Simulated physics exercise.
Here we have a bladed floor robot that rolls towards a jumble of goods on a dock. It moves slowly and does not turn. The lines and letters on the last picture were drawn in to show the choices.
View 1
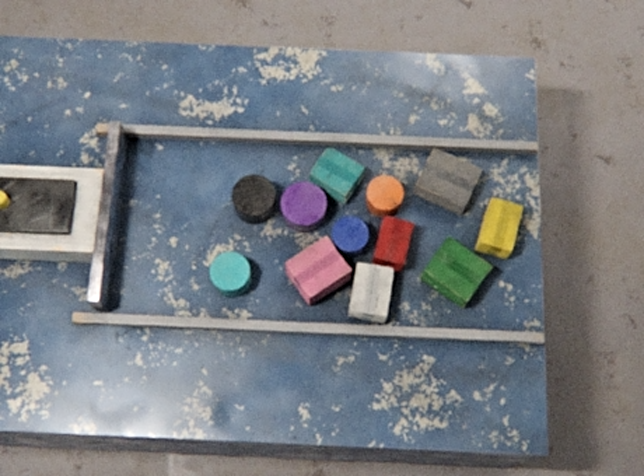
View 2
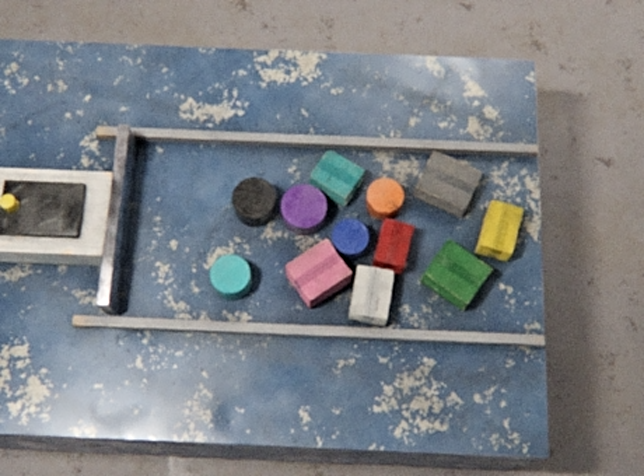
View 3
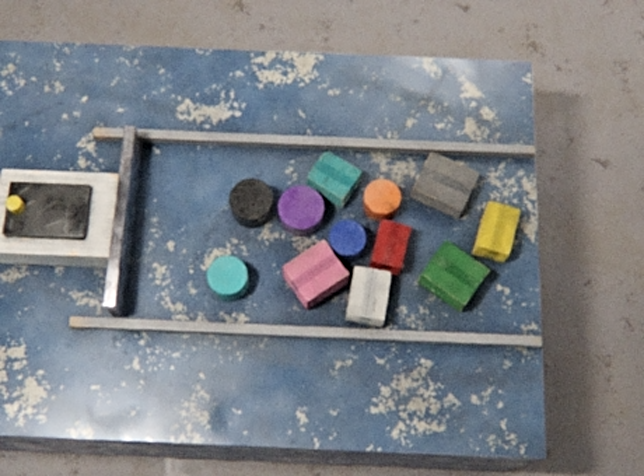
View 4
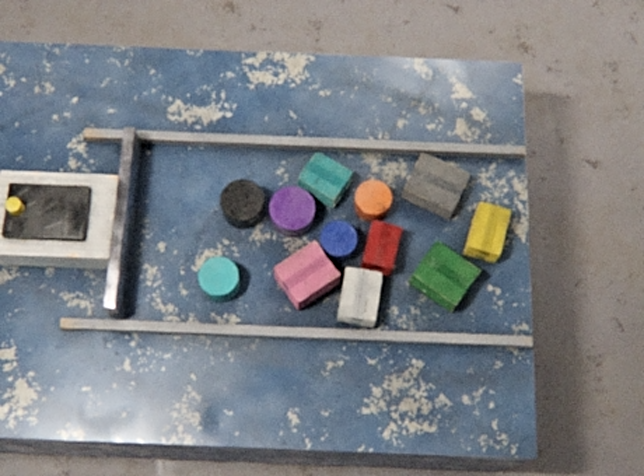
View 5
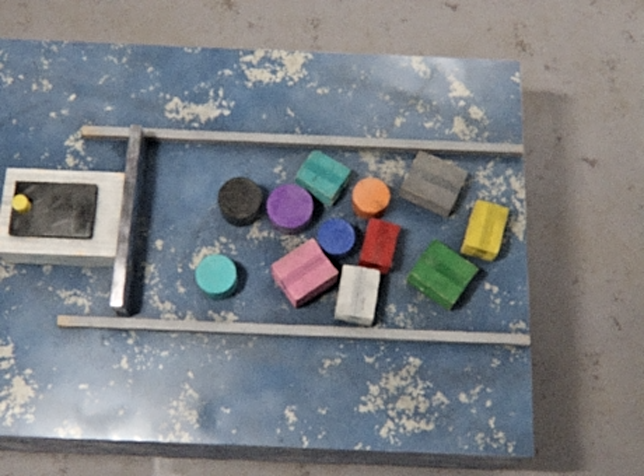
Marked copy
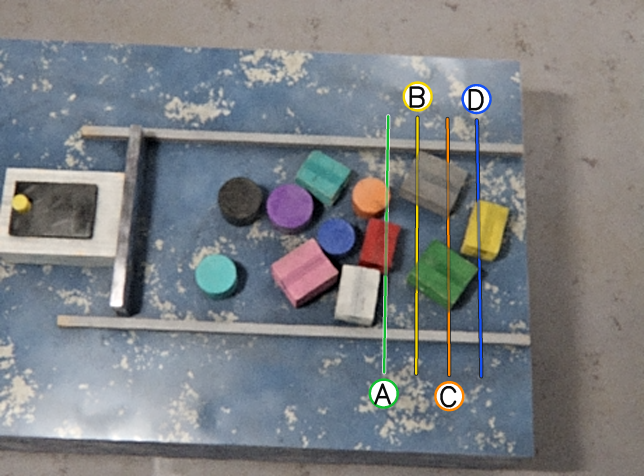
On a speckled blue surface, a flat silver blade with a pale block behind it crept slowly to the right between two rails, while the colorful blocks and round pieces ahead of it stayed clustered together.
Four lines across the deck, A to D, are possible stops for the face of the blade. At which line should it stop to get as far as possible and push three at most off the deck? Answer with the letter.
The farthest such stop is B.
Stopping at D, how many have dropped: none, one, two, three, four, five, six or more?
By then, six or more.
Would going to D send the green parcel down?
Yes.
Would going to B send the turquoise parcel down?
No.
On the marked copy, A at (386, 239); B at (417, 240); C at (448, 241); D at (479, 242).
Taking B. A third of the way, robot (164, 214); turquoise pail (255, 279); black pail (262, 203).
Two thirds of the way, robot (270, 218); green parcel (491, 300); red parcel (456, 274).
When it is over, robot (351, 222); yellow parcel over the edge; green parcel over the edge; two fallen.
As for the rest, A is within the limit but short; C drops four; D drops eight.
